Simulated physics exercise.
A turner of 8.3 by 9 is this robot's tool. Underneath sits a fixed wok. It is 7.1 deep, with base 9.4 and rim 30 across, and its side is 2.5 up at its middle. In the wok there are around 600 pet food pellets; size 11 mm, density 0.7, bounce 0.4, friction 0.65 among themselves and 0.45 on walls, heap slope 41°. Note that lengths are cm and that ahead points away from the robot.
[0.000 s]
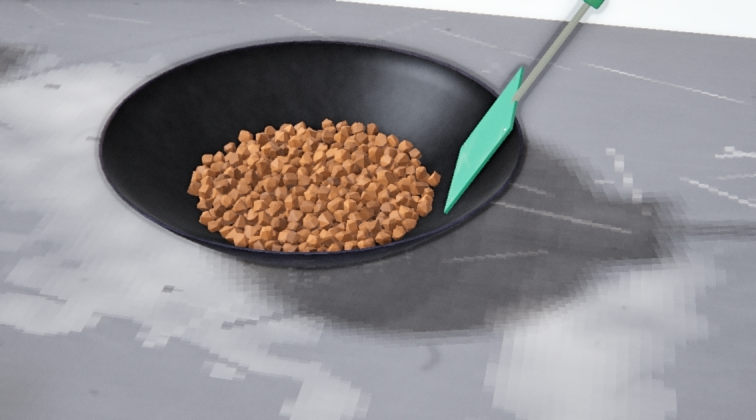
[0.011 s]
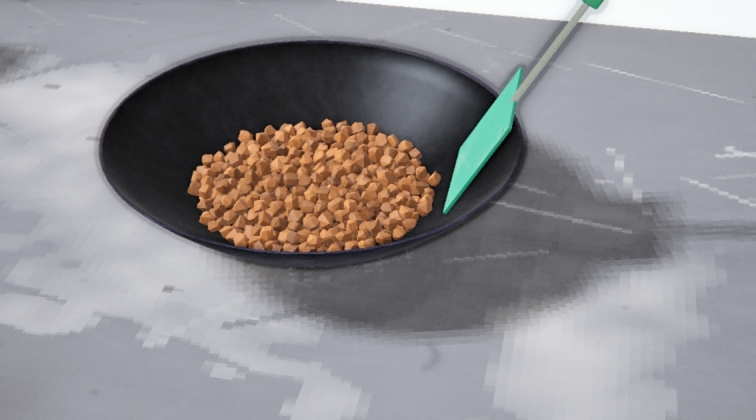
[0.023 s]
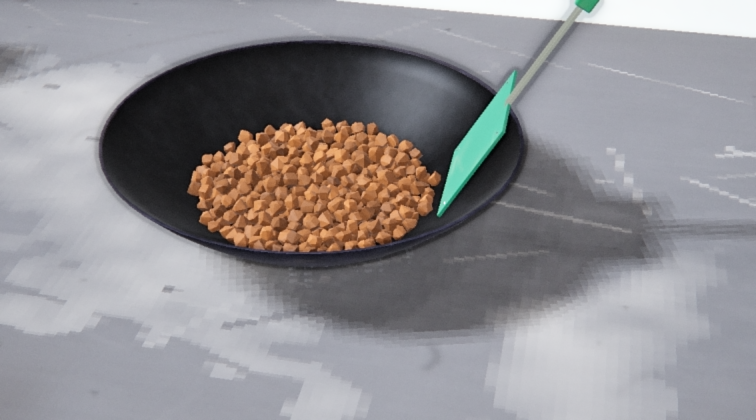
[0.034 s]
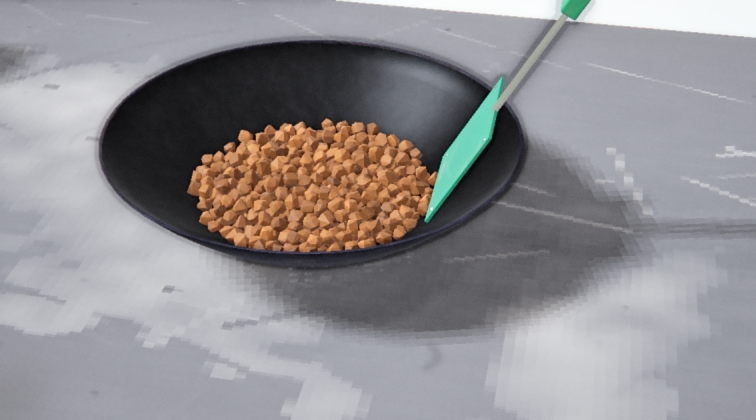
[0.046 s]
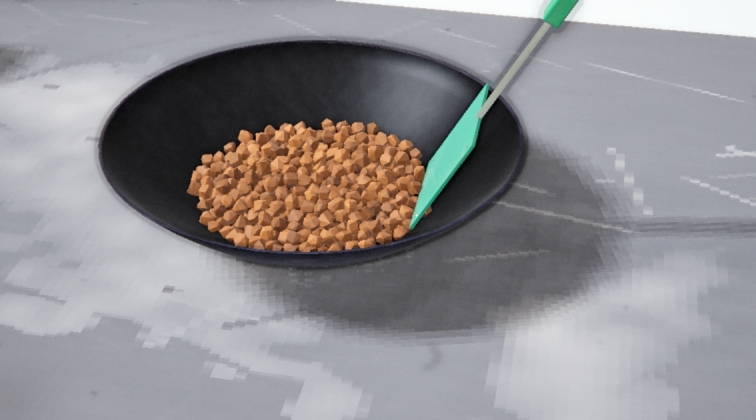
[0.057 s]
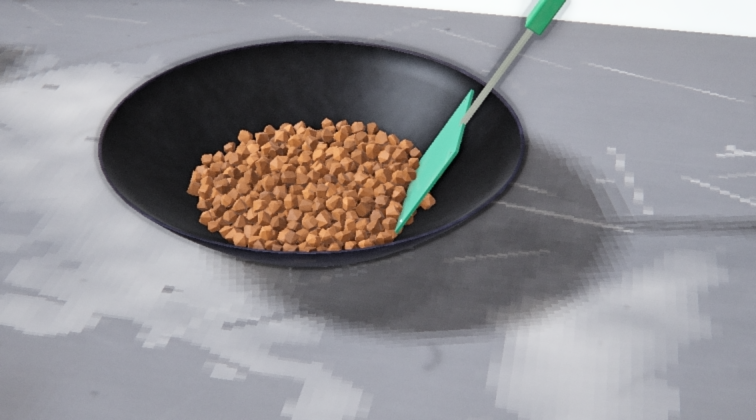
A black wok holding a heap of orange-brown pellets sits left of centre on a grey, pale-blotched surface, seen from above at an angle. A green turner with a grey shaft leans in over the wok's right side, its shadow lying to the right. The turner slides a short way left and slightly down into the heap's right edge, while the wok, most pellets and the camera stay still.
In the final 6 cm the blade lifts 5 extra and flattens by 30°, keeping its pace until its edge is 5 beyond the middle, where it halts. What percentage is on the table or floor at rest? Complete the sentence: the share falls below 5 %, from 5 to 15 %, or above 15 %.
The share falls from 5 to 15 %.
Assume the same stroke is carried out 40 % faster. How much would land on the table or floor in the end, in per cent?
Estimate: Near 25 %.
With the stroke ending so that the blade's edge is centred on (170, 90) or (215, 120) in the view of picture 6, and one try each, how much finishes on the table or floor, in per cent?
First try roughly 45 percent, second roughly 30 percent.
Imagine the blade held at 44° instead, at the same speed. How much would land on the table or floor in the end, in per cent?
In that case around 10 per cent.
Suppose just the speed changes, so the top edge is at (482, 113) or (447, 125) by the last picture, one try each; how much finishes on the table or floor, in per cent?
0 % and 25 %.
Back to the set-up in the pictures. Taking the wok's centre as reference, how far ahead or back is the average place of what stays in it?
5.5 cm ahead.
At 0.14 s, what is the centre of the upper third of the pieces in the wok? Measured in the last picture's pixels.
I'd put it somewhere near (244, 150).
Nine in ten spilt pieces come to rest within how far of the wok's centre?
I reckon it's some 40 centimetres.
By 0.10 s, sloping 61°, highest piece 7 above the table; 595 in the wok.
By 0.14 s, sloping 51°, highest piece 12 above the table; 594 in the wok, 1 on the blade or in flight.
By 0.36 s, sloping 31°, highest piece 40 above the table; 543 in the wok, 14 on the table or floor, 38 on the blade or in flight.
By 1.41 s, sloping 31°, highest piece 9 above the table; 540 in the wok, 55 on the table or floor.
Final count, 540 in the wok, 55 on the table or floor. That is 9 % on the table or floor.
